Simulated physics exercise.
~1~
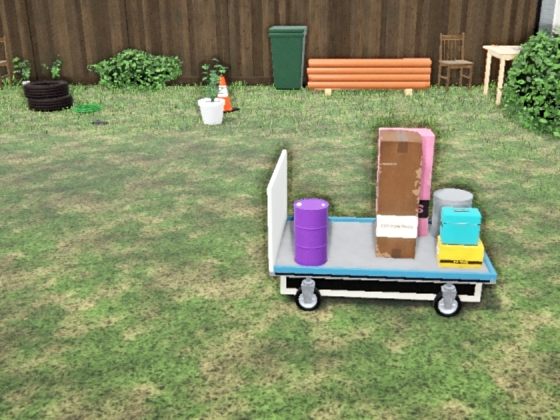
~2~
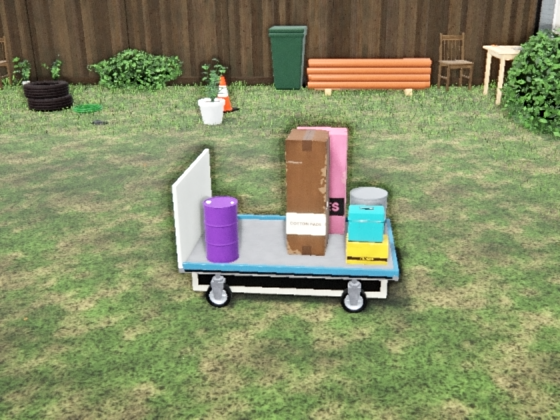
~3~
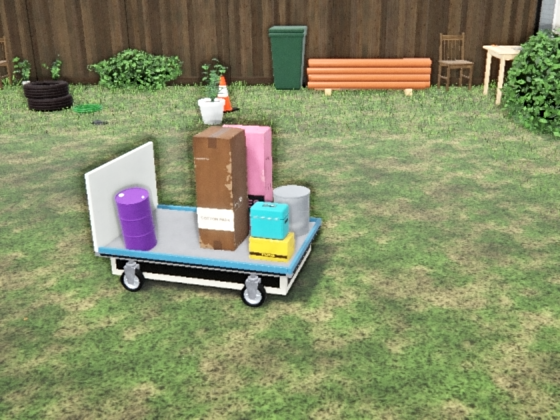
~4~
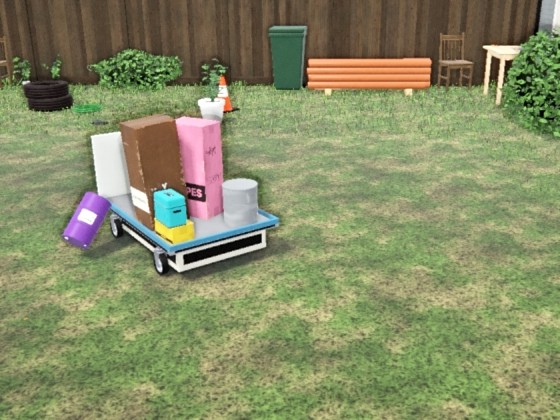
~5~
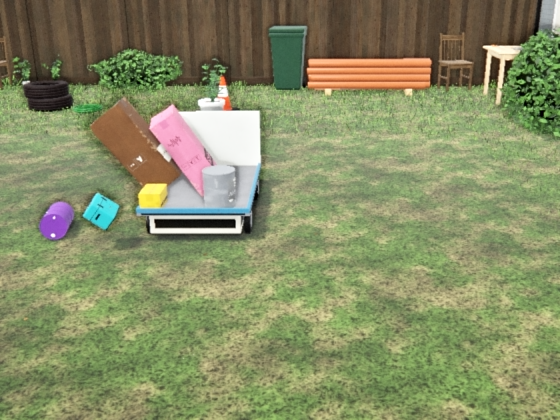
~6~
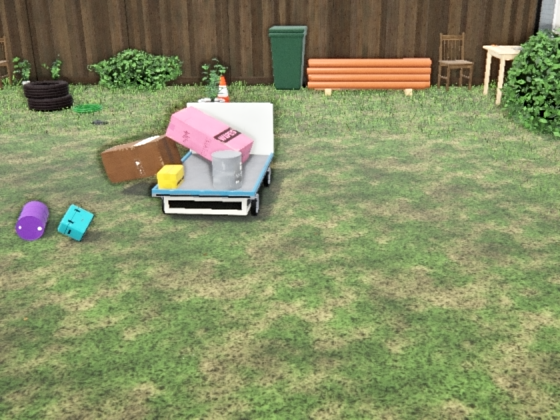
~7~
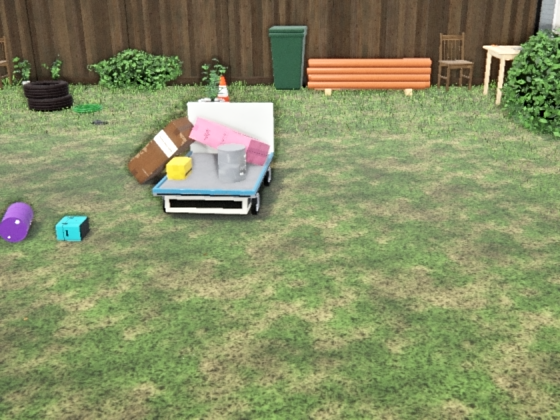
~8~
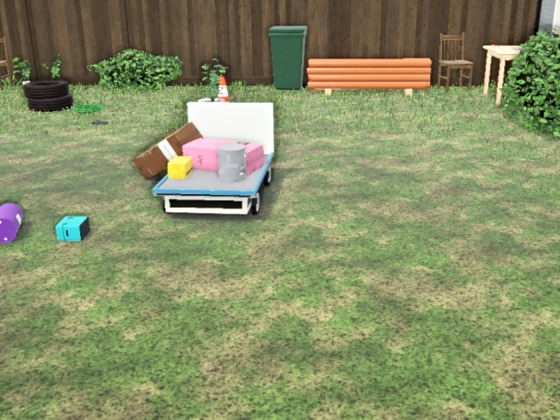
A flat cart with a white board at its front end rolls left across a patchy lawn, seen from a fixed, slightly raised view facing a brown fence. It carries a purple barrel by the board, tall brown and pink boxes, a grey pail, and a turquoise box above a yellow one. As the cart swings away toward the fence, the barrel tips off the left side and the turquoise box follows. The brown box topples over the left edge and the pink one falls across the deck. The cart stops, with the brown box leaning against its side, the yellow box and pail still aboard, and the barrel and turquoise box lying on the grass at left.
